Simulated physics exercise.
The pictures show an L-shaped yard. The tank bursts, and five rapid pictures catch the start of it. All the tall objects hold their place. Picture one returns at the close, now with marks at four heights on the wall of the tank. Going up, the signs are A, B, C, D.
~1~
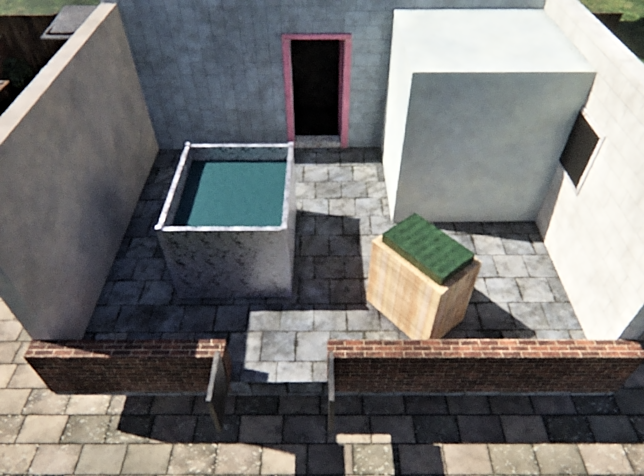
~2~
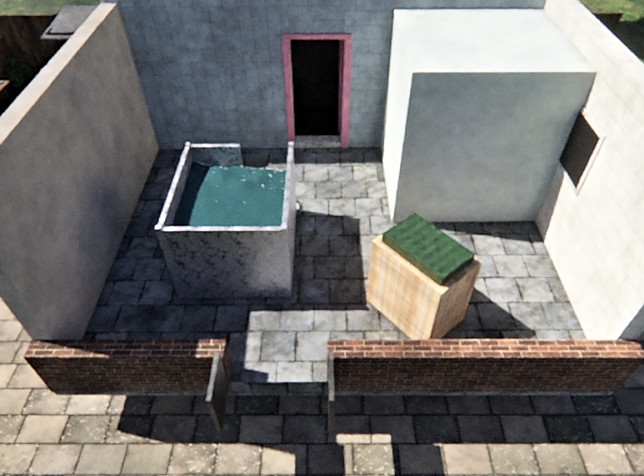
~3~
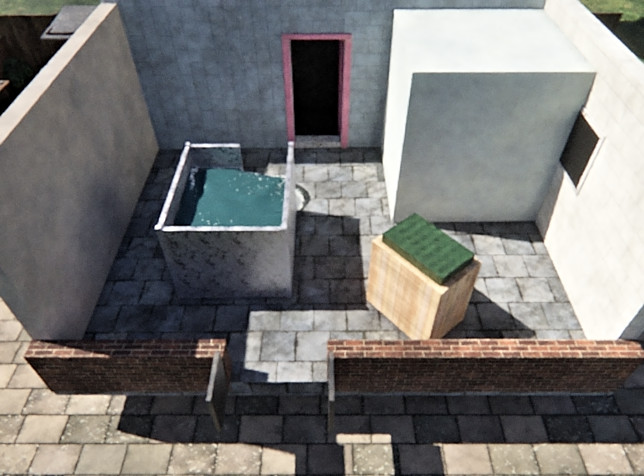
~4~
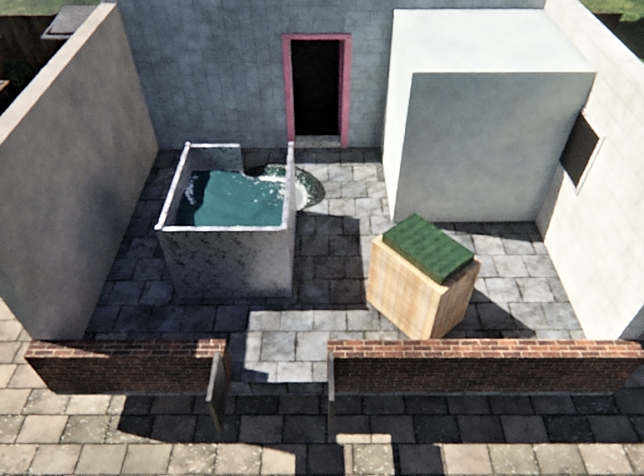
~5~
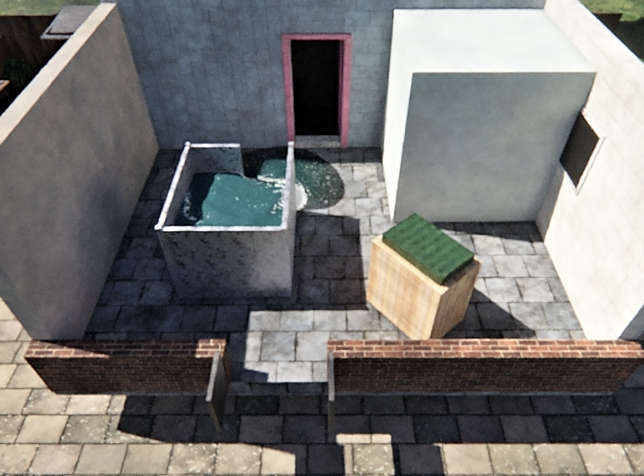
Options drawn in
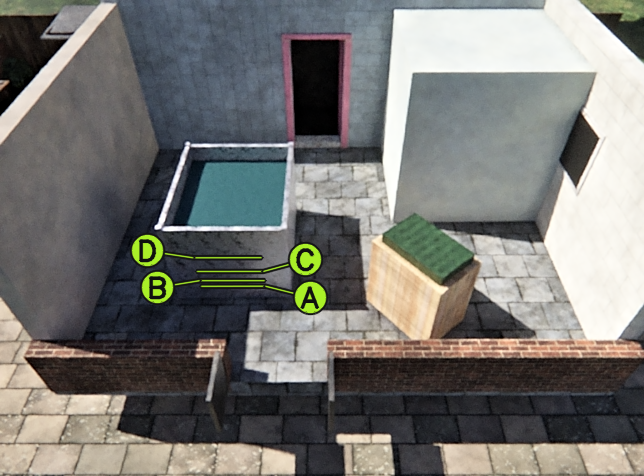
Walled paved yard with a square tank of blue-green water sinking and churning as a puddle spreads behind it near a pink-framed doorway.
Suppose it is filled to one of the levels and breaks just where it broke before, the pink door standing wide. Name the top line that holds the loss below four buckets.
Use line B.
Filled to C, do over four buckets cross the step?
Yes.
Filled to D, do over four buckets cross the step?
Yes, that goes wrong.
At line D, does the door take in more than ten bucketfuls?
Yes, it does.
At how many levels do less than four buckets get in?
Two of them.
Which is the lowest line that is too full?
That is line C.
In lime, A at (233, 286); B at (232, 280); C at (230, 271); D at (227, 257); from the bottom up A, B, C, D.
With A, nothing gets over.
With B, a splash gets over, under a bucket.
With C, about 7 bucketfuls get in.
With D, dozens of bucketfuls pour in.
